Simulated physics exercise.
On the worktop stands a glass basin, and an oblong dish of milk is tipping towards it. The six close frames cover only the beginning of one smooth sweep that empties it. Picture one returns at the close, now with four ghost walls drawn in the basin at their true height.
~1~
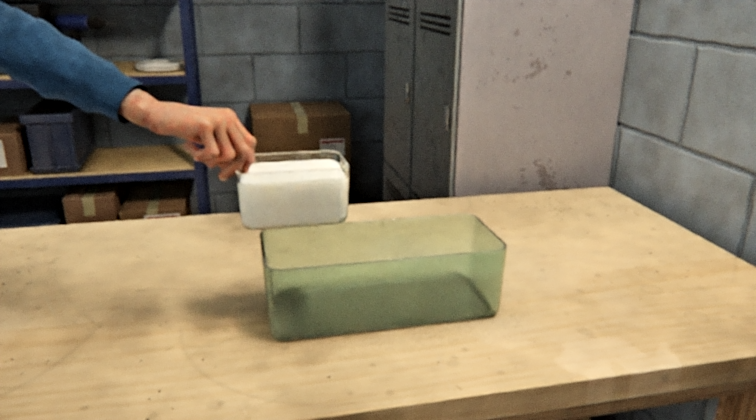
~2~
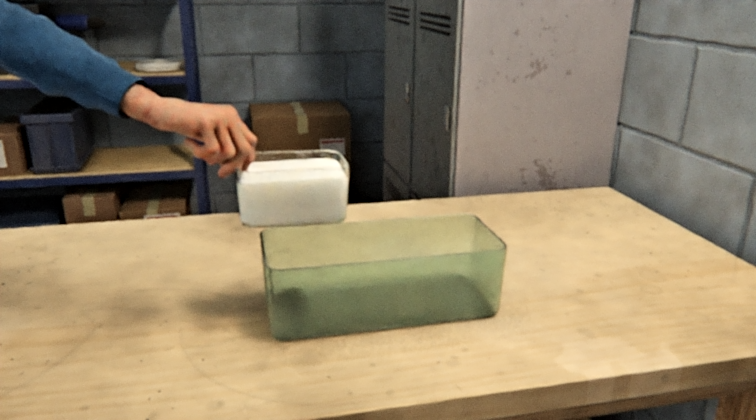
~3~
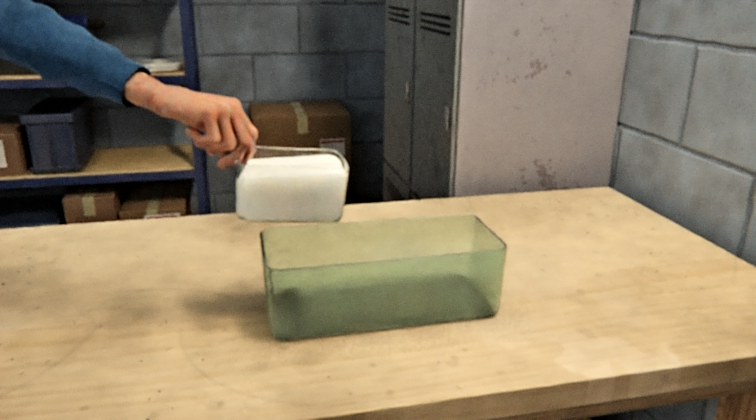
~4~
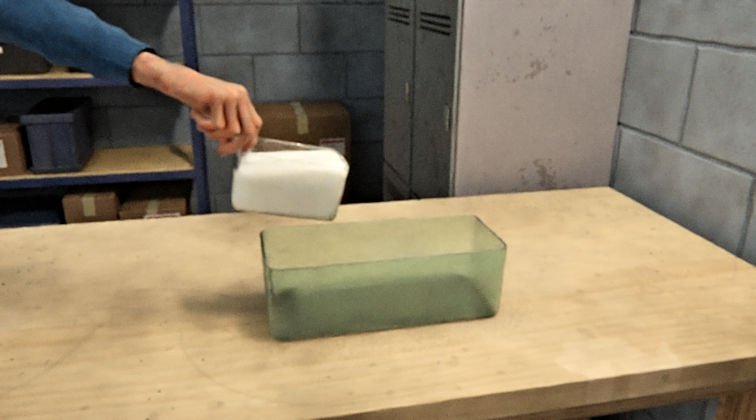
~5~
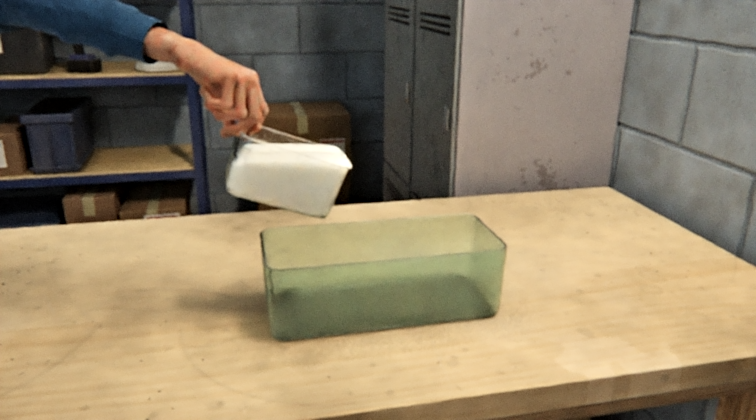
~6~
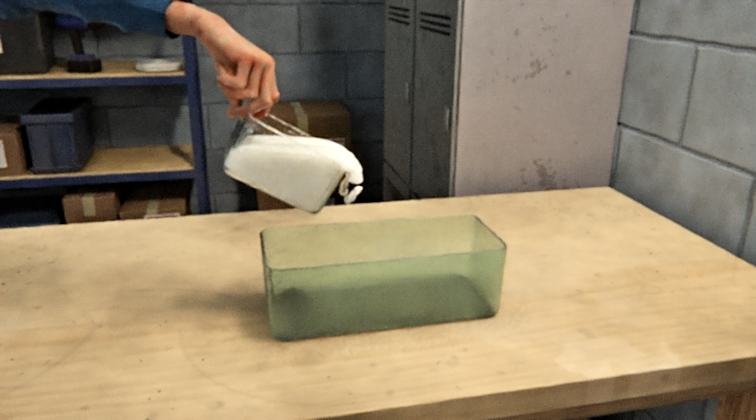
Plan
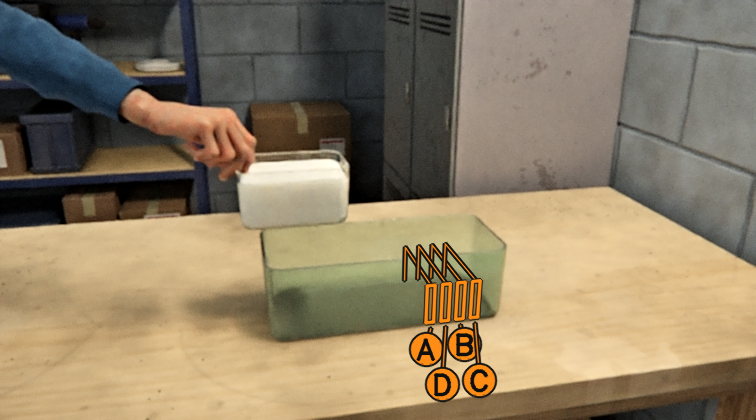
A hand tilting an oblong dish of milk rightward above a green glass basin on a wooden worktop, milk starting over its lip.
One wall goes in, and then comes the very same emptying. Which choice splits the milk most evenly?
A.
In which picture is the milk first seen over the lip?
Picture 5.
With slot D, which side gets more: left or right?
The left side.
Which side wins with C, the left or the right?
More ends on the left.
On the marked copy, A at (430, 328); B at (460, 325); C at (475, 323); D at (445, 326).
With A, about 49 % ends left of the wall and 49 % right of it.
With B, about 96 % ends left of the wall and 2 % right of it.
With C, about 95 % ends left of the wall and 4 % right of it.
With D, about 87 % ends left of the wall and 11 % right of it.
